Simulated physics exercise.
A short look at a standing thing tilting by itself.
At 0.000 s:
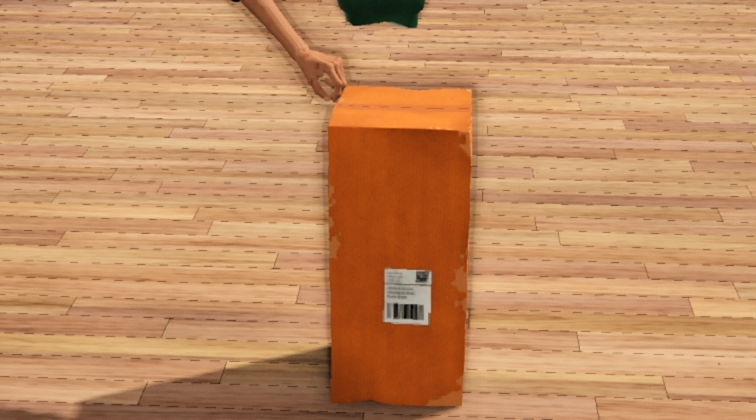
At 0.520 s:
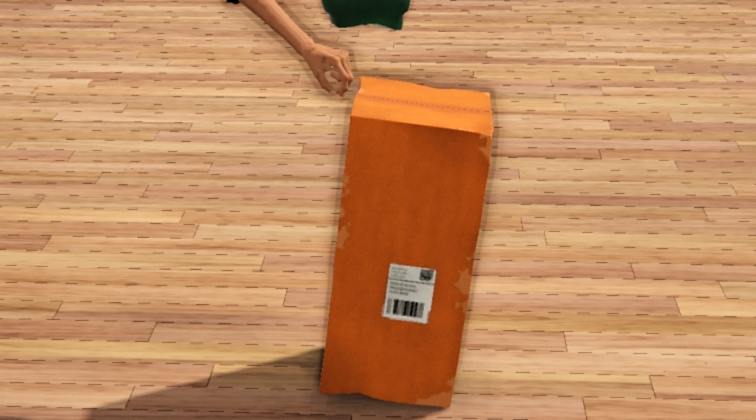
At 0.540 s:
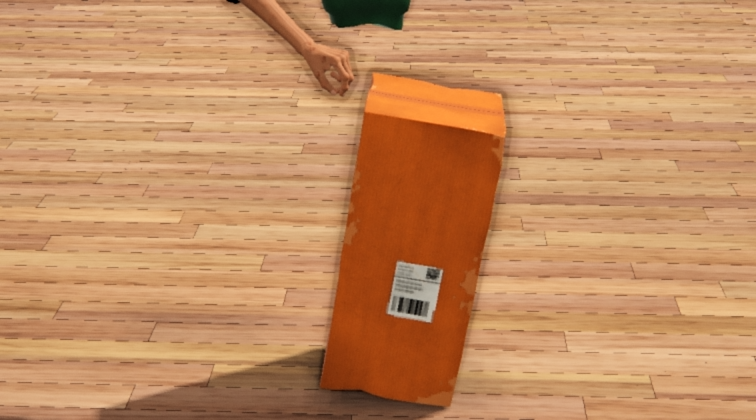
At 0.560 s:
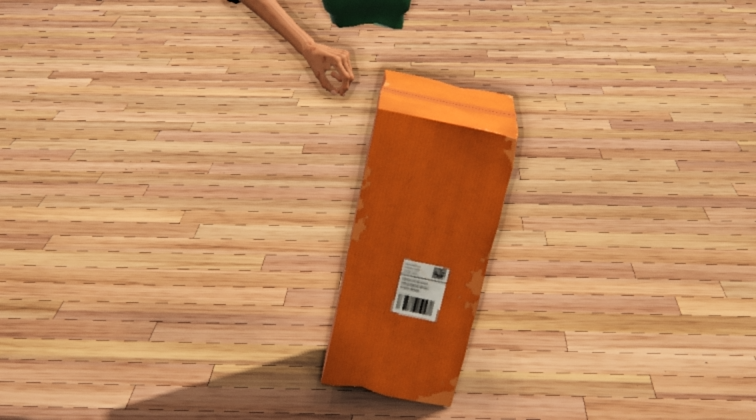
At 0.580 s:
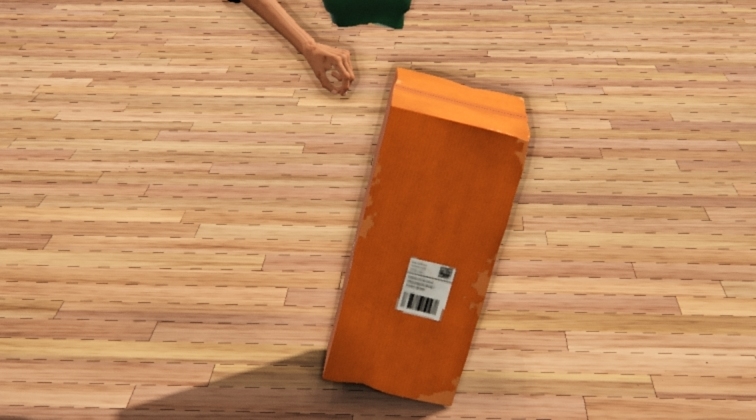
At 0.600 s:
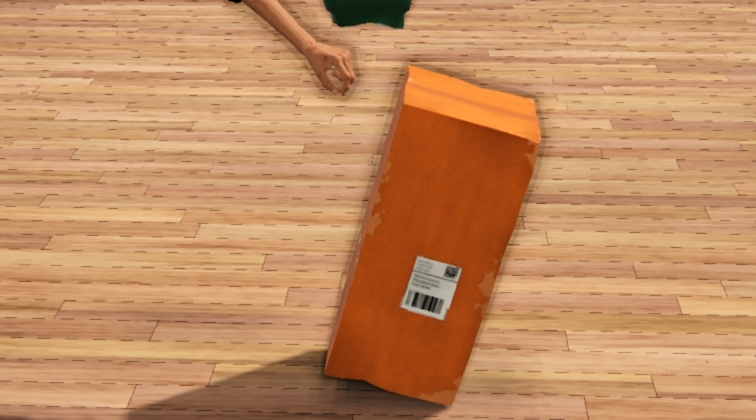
An orange box tilts steadily rightward on a wooden floor after a hand touches its top corner.
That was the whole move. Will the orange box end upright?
In the end the orange box falls over.
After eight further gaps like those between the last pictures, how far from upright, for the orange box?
It would show 30°.
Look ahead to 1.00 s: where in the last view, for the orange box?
Its middle is close to (540, 258).
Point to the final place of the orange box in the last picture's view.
Around (608, 323).
After 0.80 s, orange box 33° off upright near (480, 237).
After 1.00 s, orange box 56° off upright near (540, 257).
After 1.12 s, orange box 79° off upright near (586, 298).
At rest (1.7 s), the orange box goes down on its side, near (608, 323).
